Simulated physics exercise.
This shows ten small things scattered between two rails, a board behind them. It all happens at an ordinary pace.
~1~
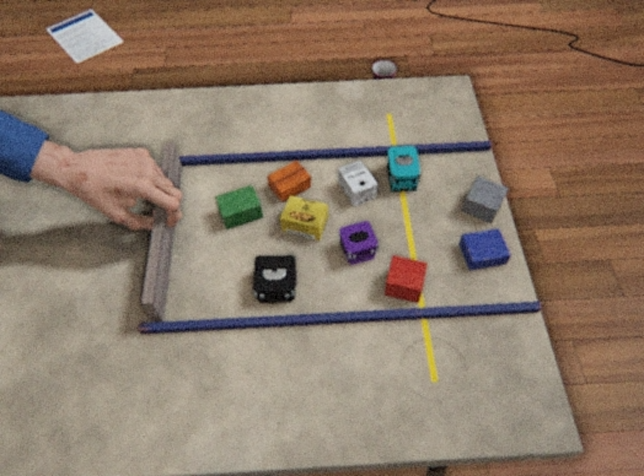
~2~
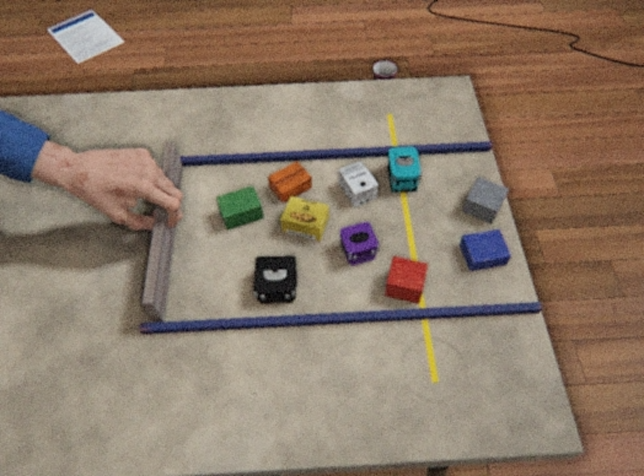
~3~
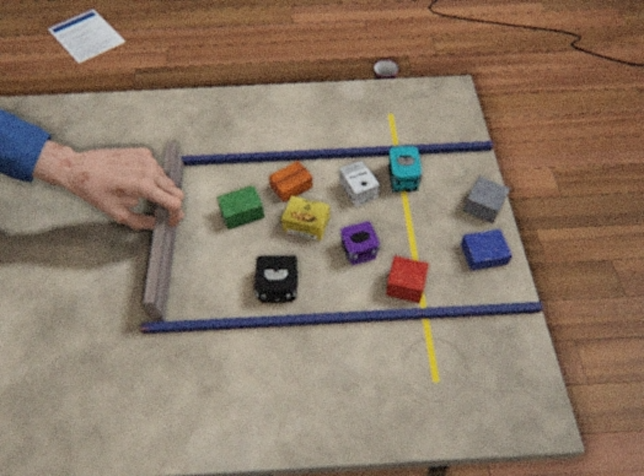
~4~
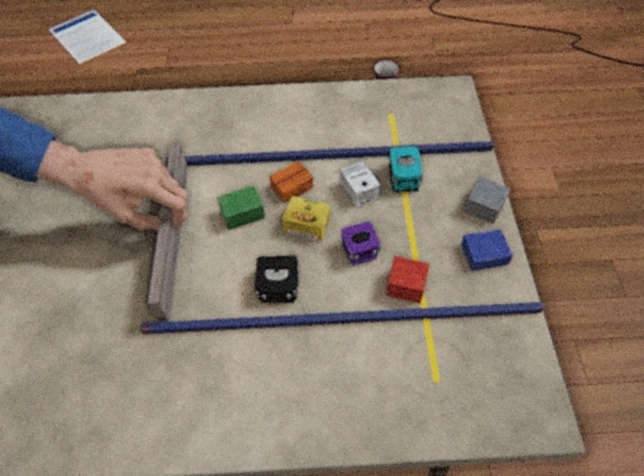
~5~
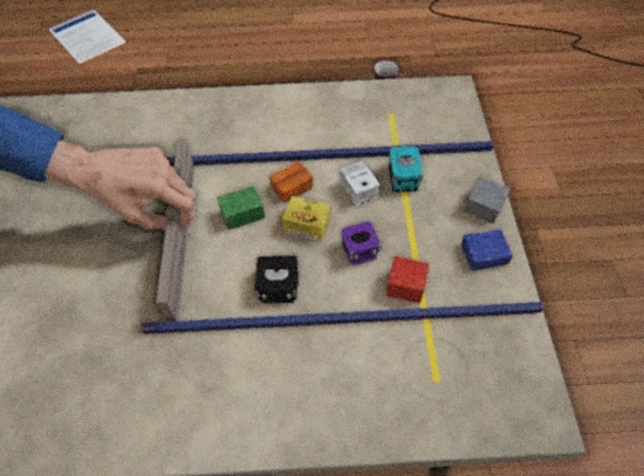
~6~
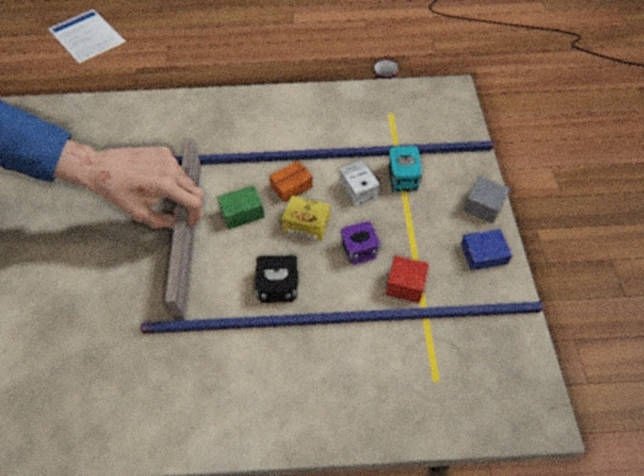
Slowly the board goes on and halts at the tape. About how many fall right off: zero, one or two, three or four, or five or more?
As it turns out, the number that fall off is zero.
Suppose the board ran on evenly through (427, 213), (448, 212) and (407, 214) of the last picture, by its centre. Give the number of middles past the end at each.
Place by place, 1, 2 and 0.
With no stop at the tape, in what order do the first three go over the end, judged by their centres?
They are the grey block, the turquoise case, the yellow box.
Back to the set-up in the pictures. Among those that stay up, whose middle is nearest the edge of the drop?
The grey block.
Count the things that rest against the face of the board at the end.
It touches 4.
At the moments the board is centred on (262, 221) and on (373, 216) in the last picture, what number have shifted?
The counts are 3 and 8.
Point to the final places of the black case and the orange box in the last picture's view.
The black case at (439, 271), the orange box at (421, 183).
Early on, none off yet; grey block at rest near (487, 200); blue block at rest near (486, 249); turquoise case at rest near (405, 169).
A while later, none off yet; grey block at rest near (487, 200); blue block at rest near (486, 249); turquoise case travelled a little near (416, 168).
Finally, the number that fall off is zero.
